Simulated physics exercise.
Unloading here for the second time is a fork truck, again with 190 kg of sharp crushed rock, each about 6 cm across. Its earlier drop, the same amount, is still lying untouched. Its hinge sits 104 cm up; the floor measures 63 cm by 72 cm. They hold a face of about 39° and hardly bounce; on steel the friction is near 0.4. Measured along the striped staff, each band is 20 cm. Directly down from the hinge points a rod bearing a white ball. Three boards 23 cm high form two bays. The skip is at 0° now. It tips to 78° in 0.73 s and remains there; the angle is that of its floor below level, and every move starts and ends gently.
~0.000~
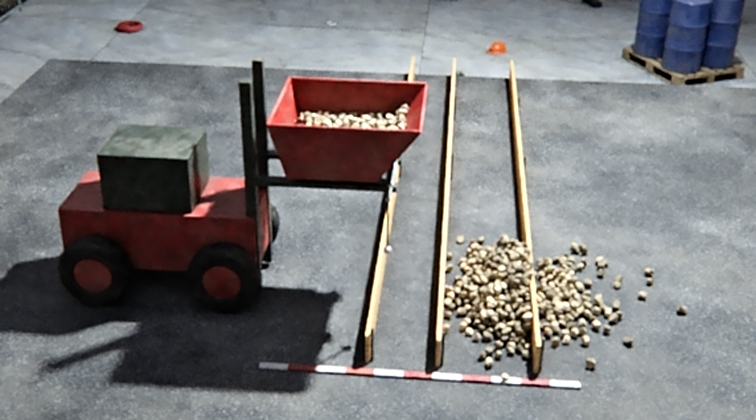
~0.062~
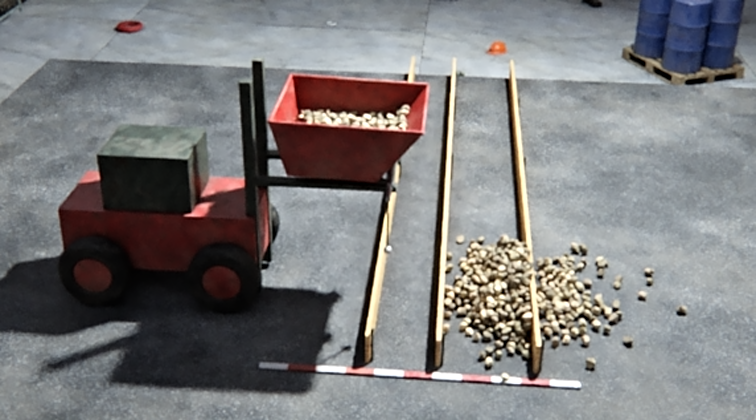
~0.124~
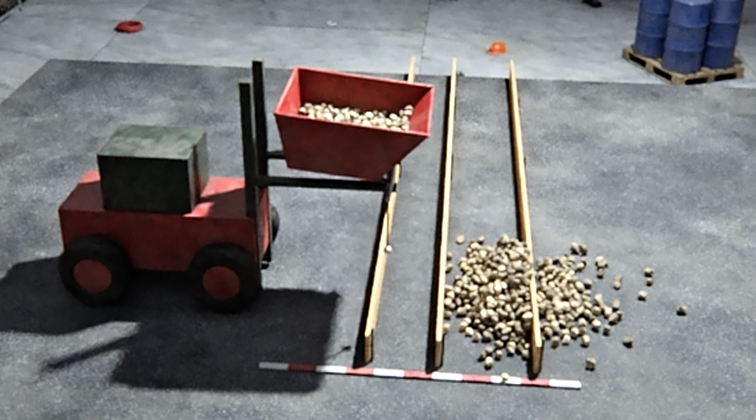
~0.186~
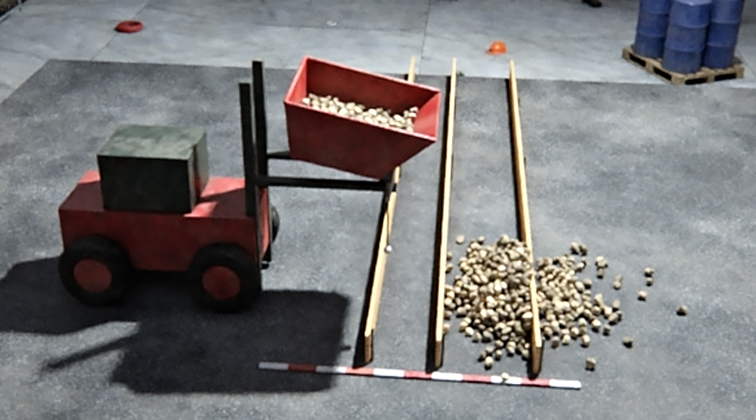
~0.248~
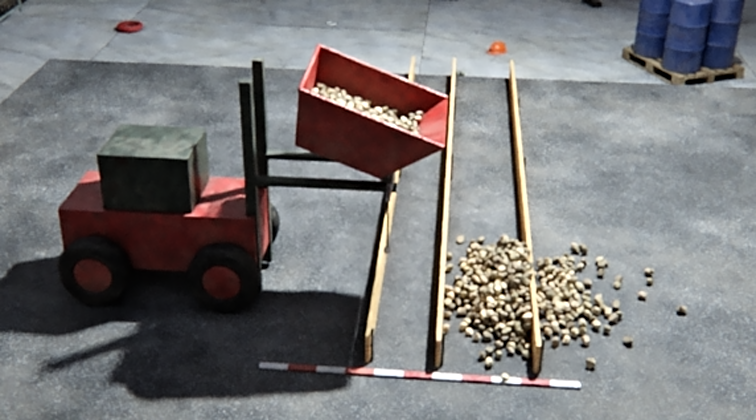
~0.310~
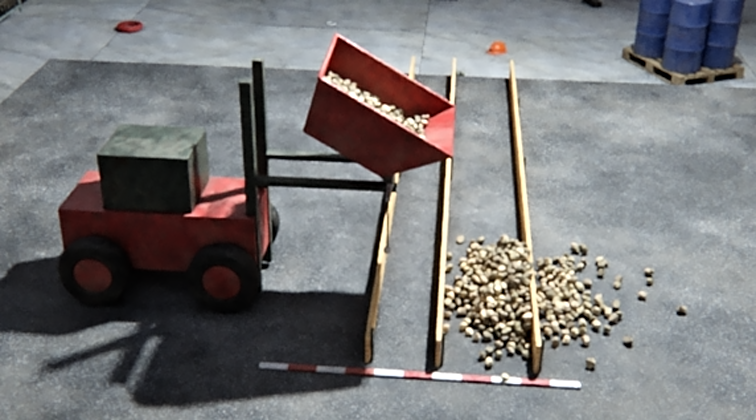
A red skip of pale stones on a boxy red fork truck tilts steadily toward the right, gently at first and then more steeply, while the stones stay inside it. The truck stands at left on a dark grey floor, seen from above by a still camera. Three wooden boards, a loose stone heap, a red-and-white staff and blue drums lie to the right.
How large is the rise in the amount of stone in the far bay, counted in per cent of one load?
58 %.
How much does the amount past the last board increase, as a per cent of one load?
40 % of a load.
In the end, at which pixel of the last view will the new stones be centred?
They settle centred around (512, 285).
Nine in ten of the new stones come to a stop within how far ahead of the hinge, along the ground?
I'd say close to 160 centimetres ahead of it.
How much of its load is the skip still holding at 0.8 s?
Roughly 95 per cent remains inside.
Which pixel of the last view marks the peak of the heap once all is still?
Near (509, 260).
After 0.6 s the floor is at 66°; in per cent of one load, 100 in the skip, 80 in the far bay, 20 past the last board; the foremost stones are at (638, 296).
After 0.8 s the floor is at 78°; in per cent of one load, 95 in the skip, 84 in the far bay, 20 past the last board; the foremost stones are at (638, 296).
After 1.2 s the floor is at 78°; in per cent of one load, 36 in the skip, 125 in the far bay, 40 past the last board; the foremost stones are at (638, 296).
After 3.5 s the floor is at 78°; in per cent of one load, 0 in the skip, 138 in the far bay, 62 past the last board; the foremost stones are at (712, 311). Net gain in the far bay, 58.
